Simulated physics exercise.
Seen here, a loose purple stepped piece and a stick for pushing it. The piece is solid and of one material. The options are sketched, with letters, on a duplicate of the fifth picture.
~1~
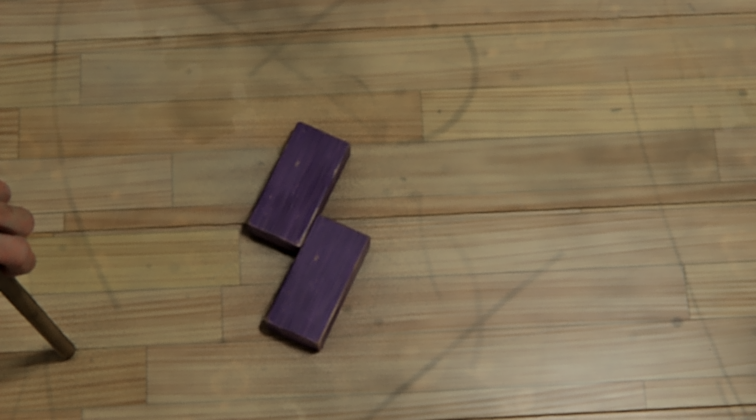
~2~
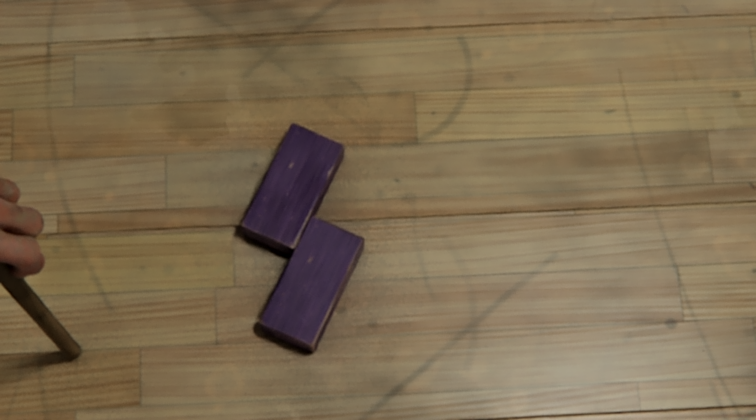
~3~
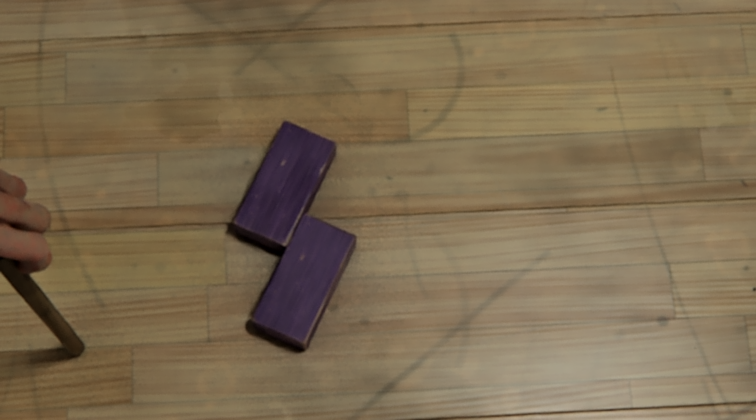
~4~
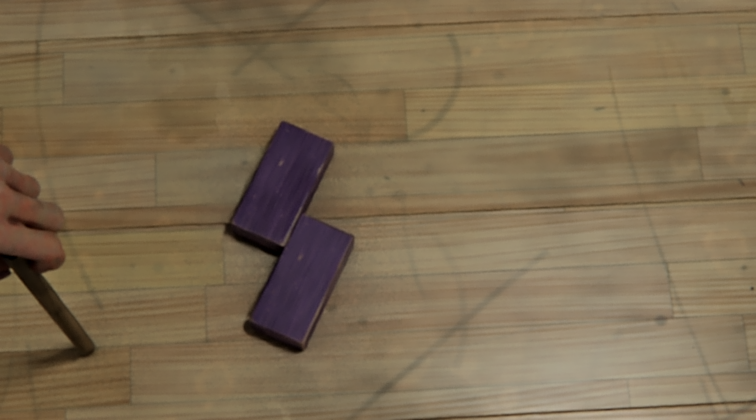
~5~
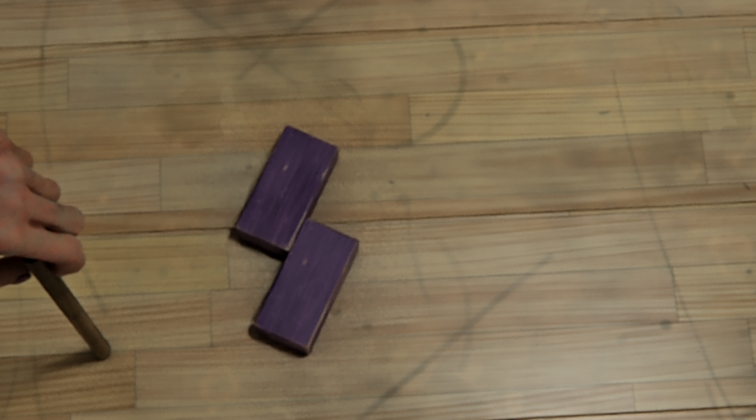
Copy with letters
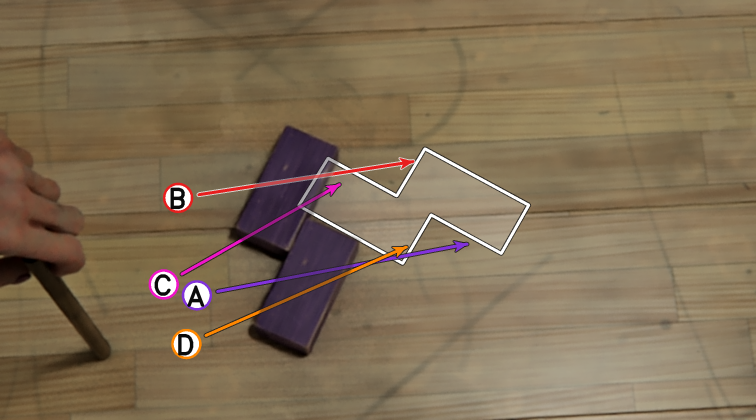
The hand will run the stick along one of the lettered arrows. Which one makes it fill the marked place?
The stick should follow A.
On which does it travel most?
A.
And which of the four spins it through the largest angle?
That is A.
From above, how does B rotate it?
Clockwise.
On the marked copy, A from (218, 291) to (467, 244); B from (199, 195) to (413, 162); C from (182, 274) to (339, 185); D from (206, 336) to (406, 247).
Taking A. A third of the way, foot of the stick (309, 275), piece (298, 192).
Two thirds of the way, foot of the stick (400, 257), piece (341, 203).
When it is over, foot of the stick (467, 245), piece (365, 201); it fills the outline.
As for the rest, B leaves the piece out of the outline, at (367, 210); C leaves the piece out of the outline, at (406, 160); D leaves the piece out of the outline, at (336, 197).
